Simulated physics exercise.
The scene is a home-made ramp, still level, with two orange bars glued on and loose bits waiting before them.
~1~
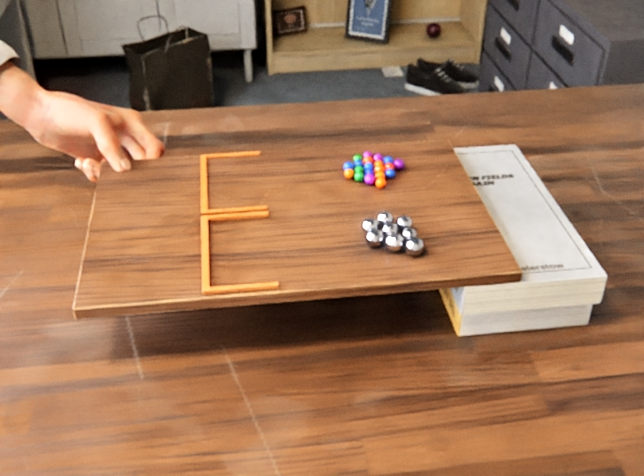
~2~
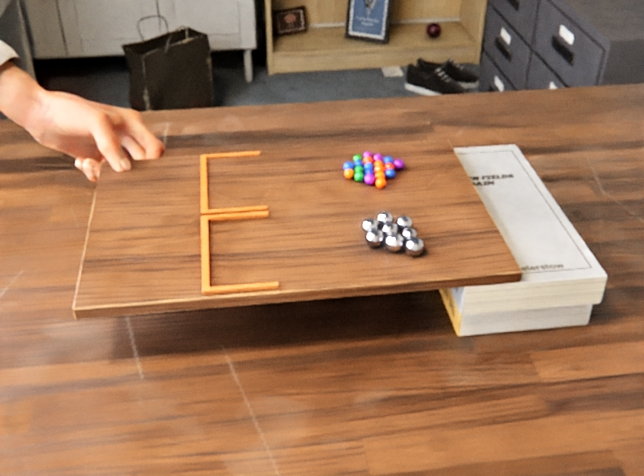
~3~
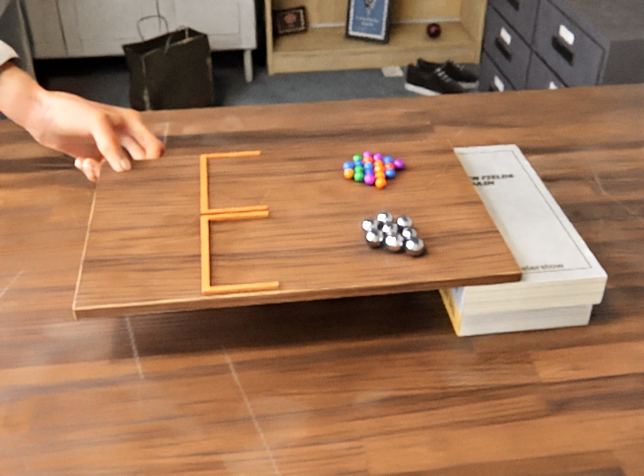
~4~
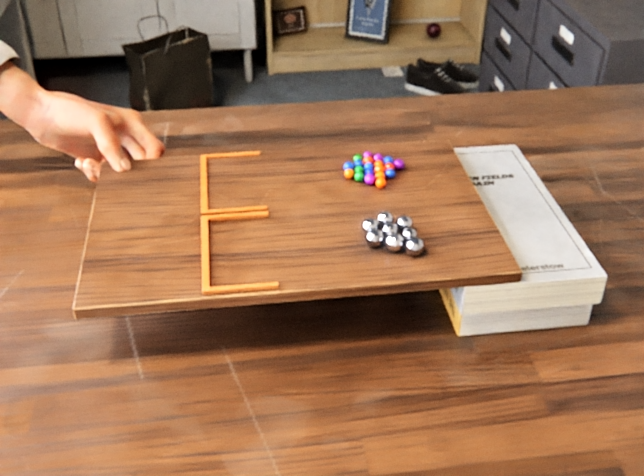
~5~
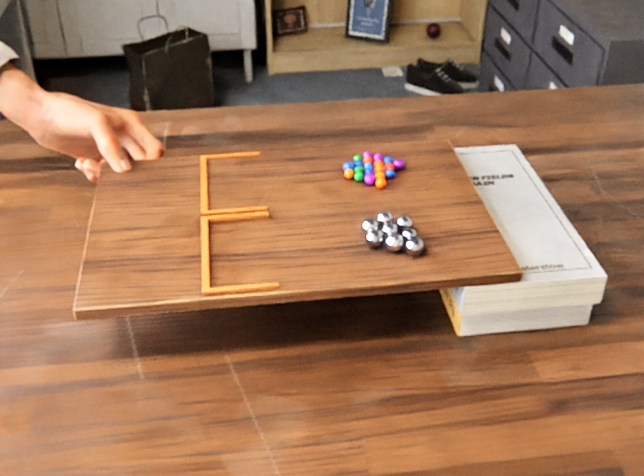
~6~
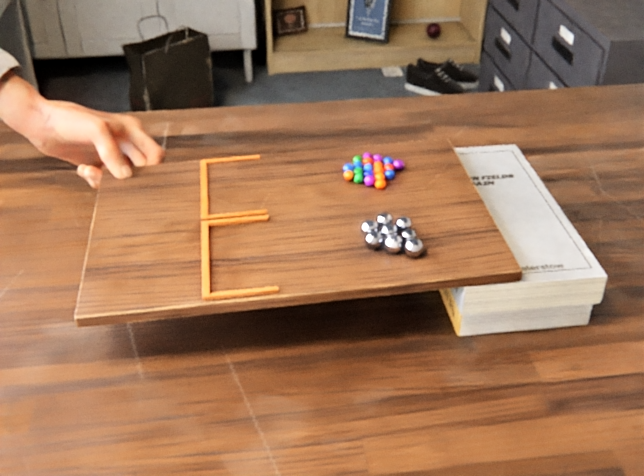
A hand reaches in from the left beside a flat wooden board on a wood-topped table, seen from slightly above, with a bag, shelves and drawers behind. The board's right end rests on a low white book pile, with small multicoloured beads behind silvery balls towards the right and two orange bracket-shaped bars at left. Almost nothing moves until the board's left end dips very slightly.
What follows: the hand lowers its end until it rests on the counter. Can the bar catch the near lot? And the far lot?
Outcome: The near lot is going to continue past its barrier, the far lot is going to continue past its barrier.
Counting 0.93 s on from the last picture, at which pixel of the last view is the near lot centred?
I'd say its middle is near (125, 317).
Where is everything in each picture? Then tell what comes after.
Held end of the board near (87, 306), level; book pile near (492, 220), low, a small part of the board's length; near lot near (390, 231), a few steel balls; far lot near (369, 168), a few round plastic beads; near bar near (205, 252), much lower than a piece; far bar near (204, 183), much lower than a piece, in the first frame.
Held end of the board near (87, 306), level; far lot near (369, 168), in the second frame.
Held end of the board near (87, 306), level; near lot near (390, 231), in the third frame.
Held end of the board near (87, 306), level; far lot near (369, 168), in the fourth frame.
Held end of the board near (88, 307), level; near lot near (390, 231), in the fifth frame.
Held end of the board near (89, 314), down by 2°; book pile near (492, 220); near lot near (389, 233), not moving; far lot near (369, 169), not moving; near bar near (206, 258); far bar near (204, 188), in the sixth frame.
Then, 0.35 s on from there, board sloping at 9°; near lot on its way down; far lot on its way down.
Then, 0.66 s on from there, board resting at 11°; near lot has reached its bar; far lot on its way down.
Then, 0.93 s on from there, board resting at 11°; near lot the whole lot past its bar; far lot the bulk past its bar.
In the end, board resting at 11°; near lot the whole lot past its bar; far lot the bulk past its bar.
